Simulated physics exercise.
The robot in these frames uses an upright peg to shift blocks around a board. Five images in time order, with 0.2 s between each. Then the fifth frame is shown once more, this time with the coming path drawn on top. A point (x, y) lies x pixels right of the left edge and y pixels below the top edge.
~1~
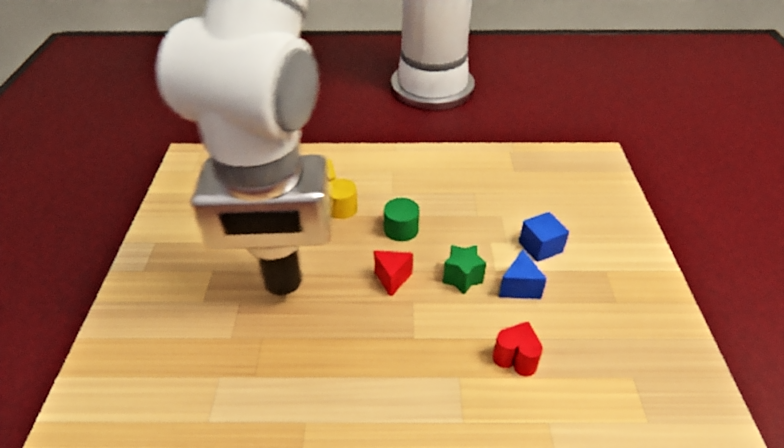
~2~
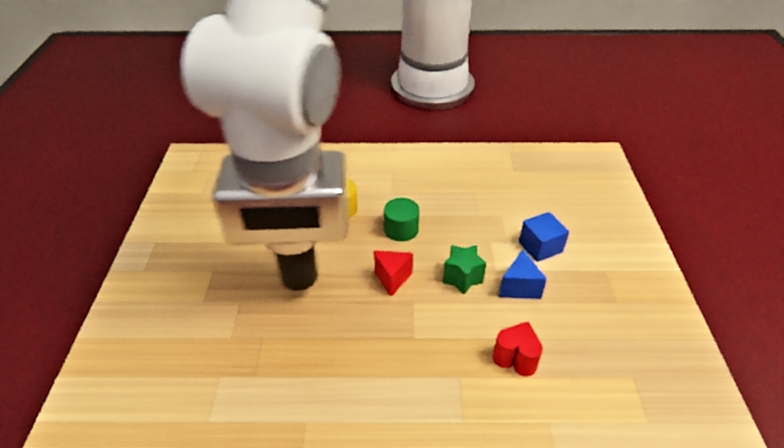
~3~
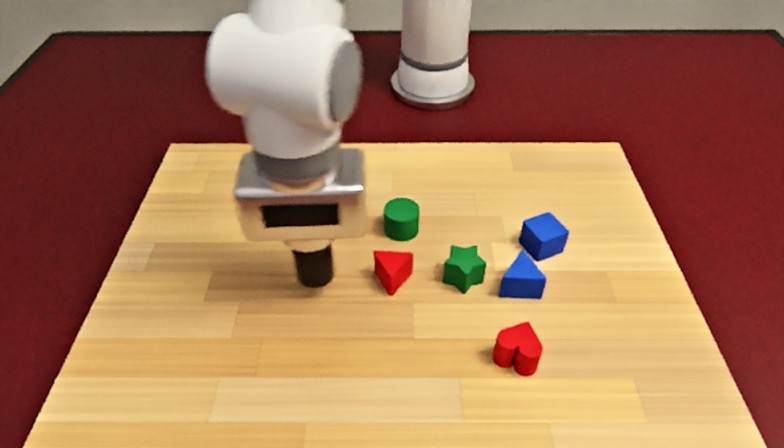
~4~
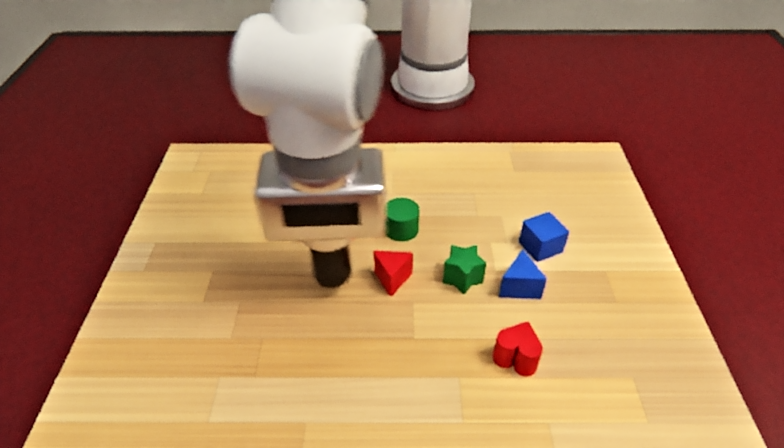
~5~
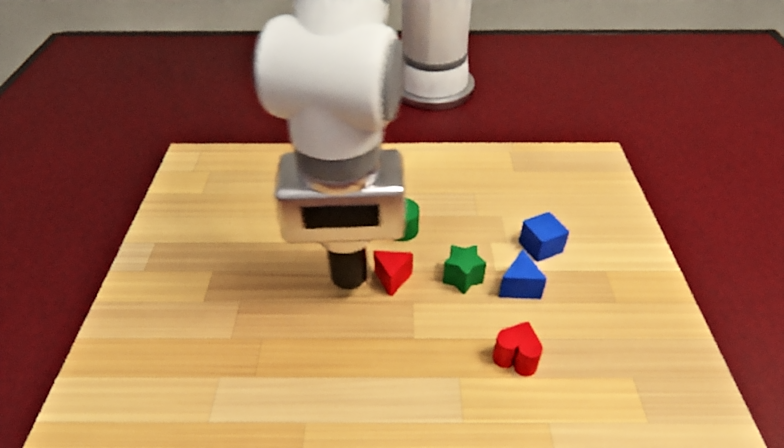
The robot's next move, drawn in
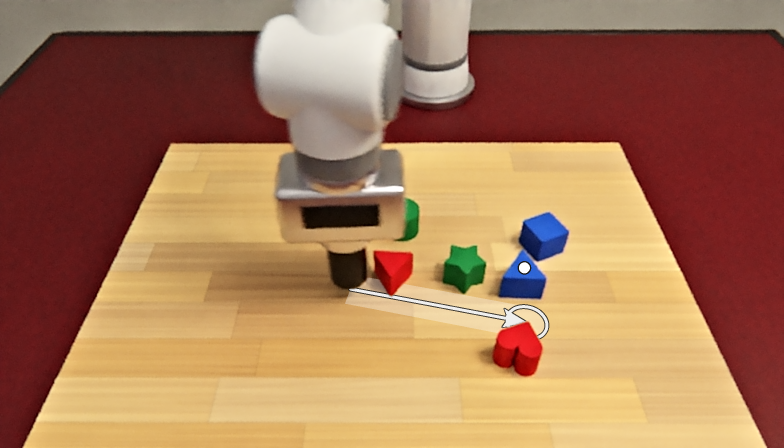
On a pale wooden board laid over a dark red surface, a robot arm holds a black peg upright, left of several red, green and blue blocks. The arm glides steadily right, passing in front of the yellow, until the peg is beside the red triangular block, while the blocks stay still.
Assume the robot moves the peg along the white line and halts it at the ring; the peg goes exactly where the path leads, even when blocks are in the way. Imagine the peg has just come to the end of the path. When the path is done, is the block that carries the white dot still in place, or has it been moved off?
Stays put.
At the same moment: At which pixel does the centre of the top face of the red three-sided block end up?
At (417, 256).
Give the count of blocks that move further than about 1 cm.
It's going to be one.
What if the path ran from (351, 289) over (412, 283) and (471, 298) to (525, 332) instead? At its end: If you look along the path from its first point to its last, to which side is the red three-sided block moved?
Sideways shift: Left.
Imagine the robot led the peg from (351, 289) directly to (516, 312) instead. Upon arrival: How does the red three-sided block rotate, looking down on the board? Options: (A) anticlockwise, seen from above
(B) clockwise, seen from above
Answer: A.
Path on the board, straight from (351, 289) to (527, 322); the dot is on the blue three-sided block.
The first path, step by step. One third of the way, peg at (408, 286); red three-sided block at (416, 256), turned 45° anticlockwise.
Two thirds of the way, peg at (469, 297); red three-sided block at (417, 256), turned 50° anticlockwise.
At the end, peg at (531, 309); red three-sided block at (417, 256), turned 50° anticlockwise; blue three-sided block in place.
